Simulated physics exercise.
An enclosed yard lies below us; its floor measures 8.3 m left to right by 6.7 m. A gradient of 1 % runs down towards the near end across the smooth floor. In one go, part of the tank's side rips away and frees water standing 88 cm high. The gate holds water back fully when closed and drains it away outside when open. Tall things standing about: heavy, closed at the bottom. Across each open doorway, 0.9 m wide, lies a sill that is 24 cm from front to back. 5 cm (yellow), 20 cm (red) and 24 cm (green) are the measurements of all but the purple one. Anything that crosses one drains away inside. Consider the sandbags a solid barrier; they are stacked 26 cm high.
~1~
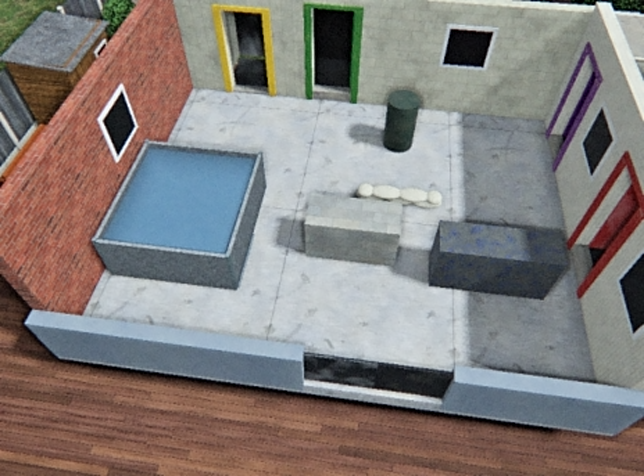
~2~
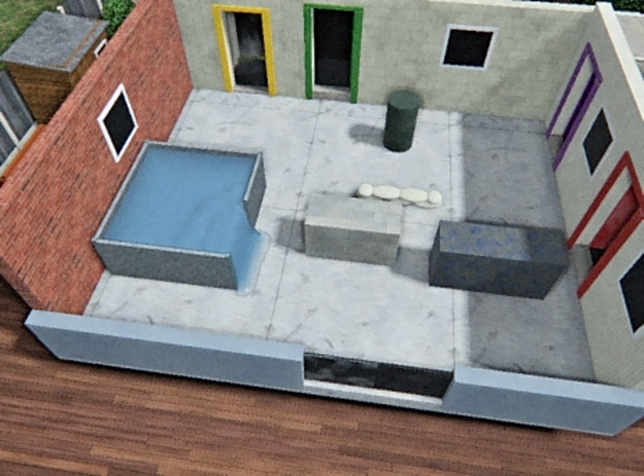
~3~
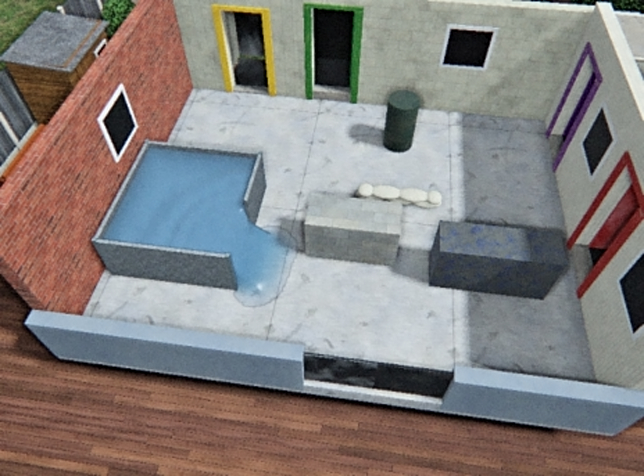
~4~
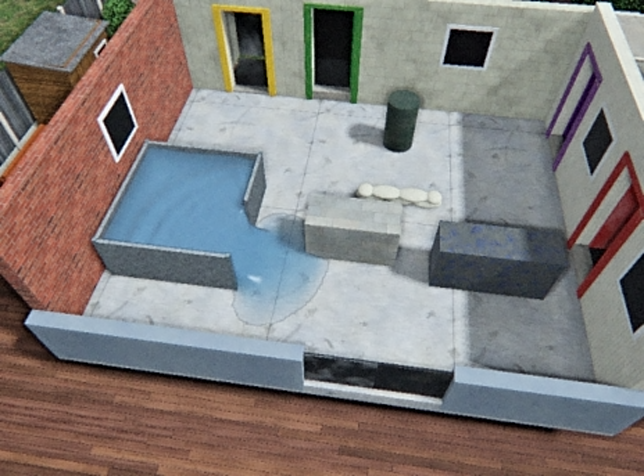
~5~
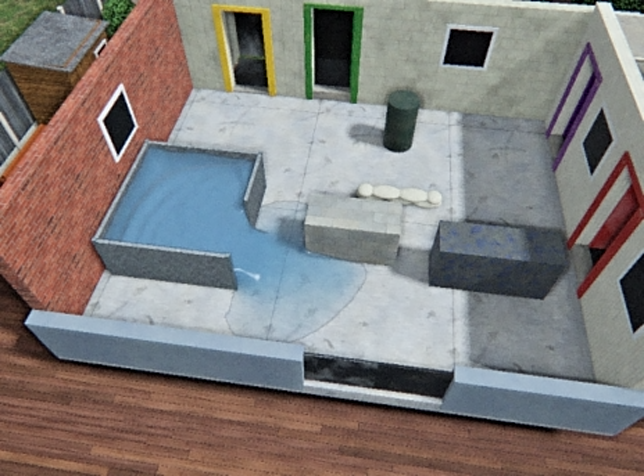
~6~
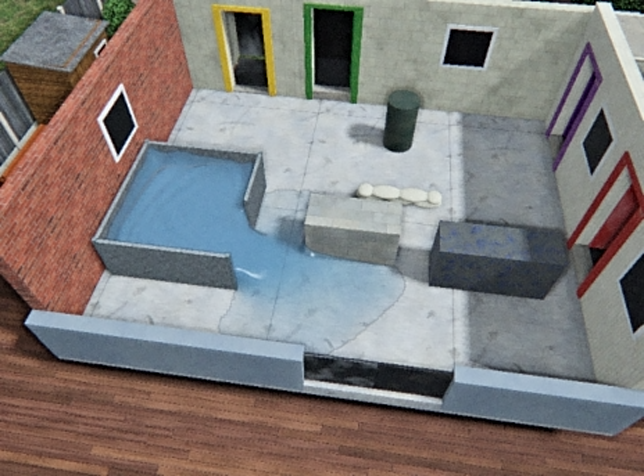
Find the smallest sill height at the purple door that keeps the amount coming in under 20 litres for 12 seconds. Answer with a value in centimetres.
The smallest height is roughly 7.5 cm.
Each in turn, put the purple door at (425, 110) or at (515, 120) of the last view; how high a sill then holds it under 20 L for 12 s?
Minimums: About 8.0 cm and 19 cm.
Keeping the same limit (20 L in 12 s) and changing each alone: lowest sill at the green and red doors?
Close to 6.0 cm (green) and close to 14.5 cm (red).
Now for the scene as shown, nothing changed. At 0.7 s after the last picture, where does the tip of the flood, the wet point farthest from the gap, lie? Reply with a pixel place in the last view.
The tip of the flood lies near (564, 331).
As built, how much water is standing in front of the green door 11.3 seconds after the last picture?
It comes to about 2.5 centimetres deep.
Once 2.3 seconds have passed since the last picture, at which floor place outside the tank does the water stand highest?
(583, 374).
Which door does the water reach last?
The purple one comes last.
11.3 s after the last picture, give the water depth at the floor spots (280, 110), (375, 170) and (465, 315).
In that order: 3, 5 and 11 cm.
Then, 0.7 s after the last picture water covers 30 % of the floor, deepest (56 cm) near (303, 255); it has not reached the purple door.
Then, 2.3 s after the last picture water covers 55 % of the floor, deepest (54 cm) near (583, 374); it has not reached the purple door.
Then, 11.3 s after the last picture water covers 100 % of the floor, deepest (20 cm) near (137, 347); 9 cm at the purple door, 0 litres in over its 15 cm sill.
At the purple door as built, the water peaked near 10 cm, 9.3 s after the last picture.
With a sill of 6.5 cm, 29 litres would have come in within the 12 s; with 8.5 cm, 11 litres. So under 20 litres takes about 7.5 cm.
